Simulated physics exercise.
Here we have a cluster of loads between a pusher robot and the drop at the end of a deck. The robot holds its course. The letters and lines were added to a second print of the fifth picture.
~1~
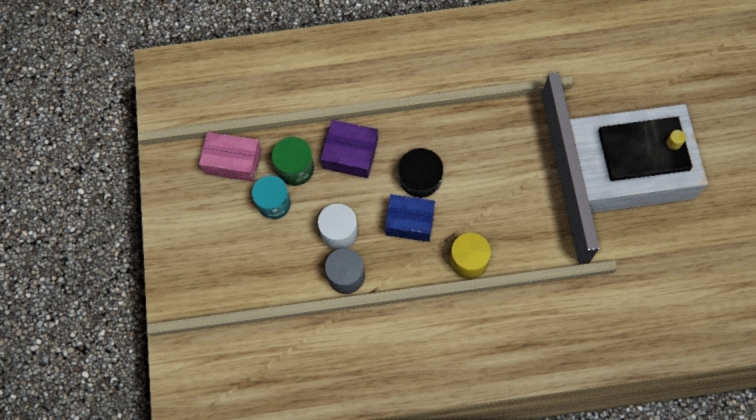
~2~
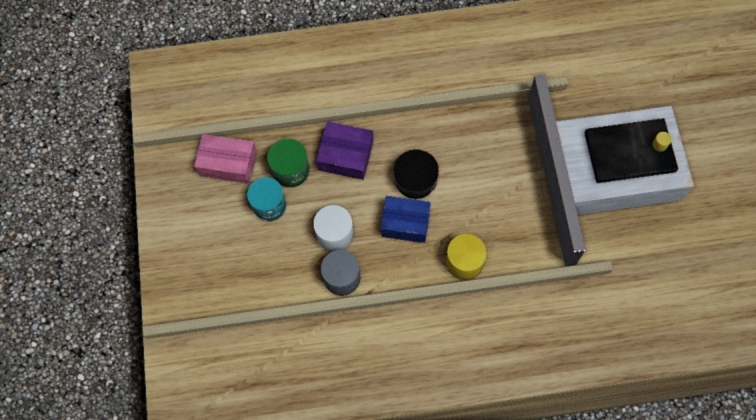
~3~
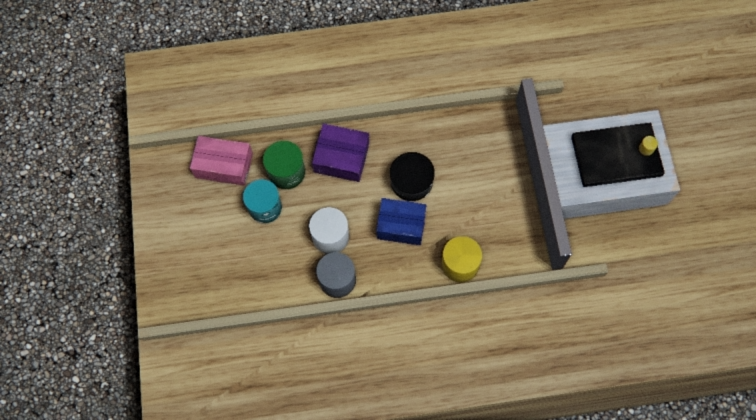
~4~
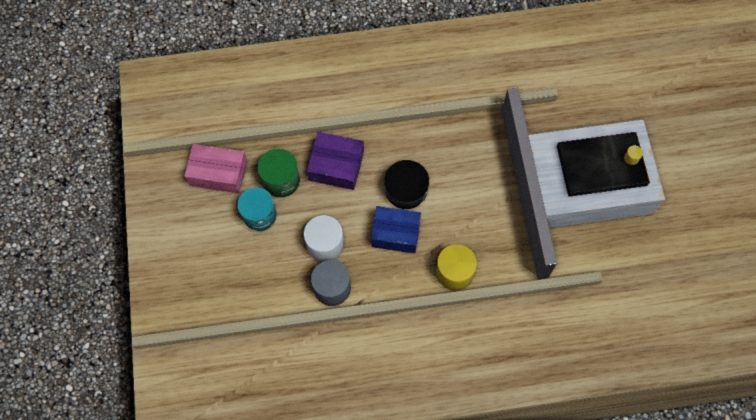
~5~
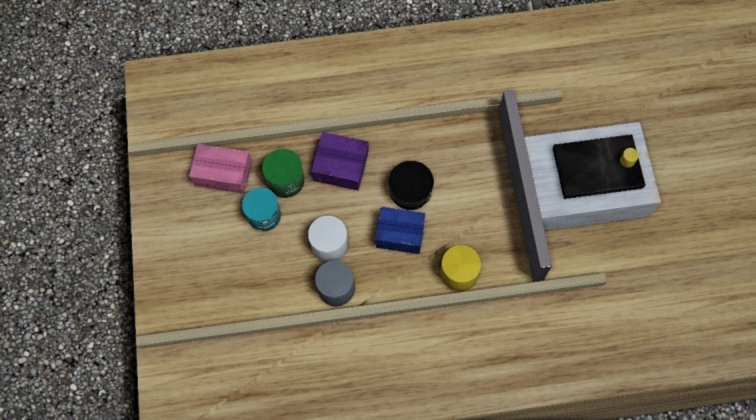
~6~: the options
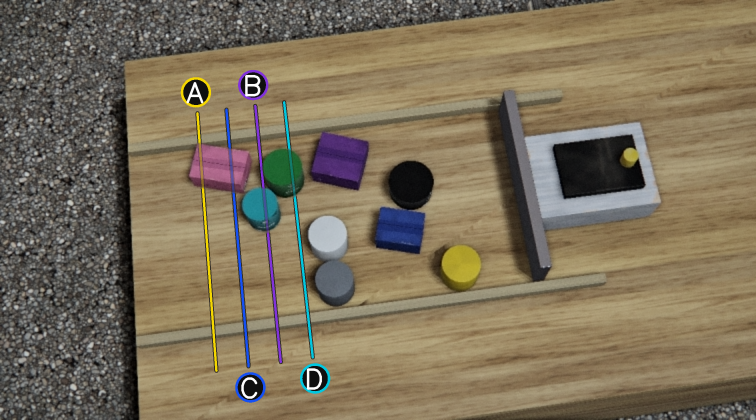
A pale pushing machine with a wide dark bar slid a short way left across the wooden deck, narrowing the gap to a scattered cluster of colourful boxes and round objects, which stayed put.
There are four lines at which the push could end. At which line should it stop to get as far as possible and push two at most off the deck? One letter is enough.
Stop at A.
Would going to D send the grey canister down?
No.
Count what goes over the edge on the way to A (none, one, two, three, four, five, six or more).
One.
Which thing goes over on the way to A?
The pink box.
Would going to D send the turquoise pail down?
No.
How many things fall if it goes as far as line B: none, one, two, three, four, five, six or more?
In all, none.
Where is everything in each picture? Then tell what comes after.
In the first picture, black pail (421, 173); blue box (410, 219); yellow canister (470, 256).
In the second picture, robot (625, 151); green pail (289, 164).
In the third picture, robot (612, 155); purple box (342, 153).
In the fourth picture, robot (596, 164); turquoise pail (258, 210).
In the fifth picture, robot (592, 167); black pail (411, 186); blue box (401, 231); yellow canister (460, 268).
On the marked copy, A at (206, 235); B at (267, 227); C at (237, 231); D at (298, 223).
Taking A. A third of the way, robot (479, 182); yellow canister (398, 277); blue box (386, 237).
Two thirds of the way, robot (362, 197); pink box (181, 172); green pail (223, 183).
When it is over, robot (270, 209); pink box over the edge; green pail (136, 207); one fallen.
As for the rest, B is within the limit but short; C is within the limit but short; D is within the limit but short.
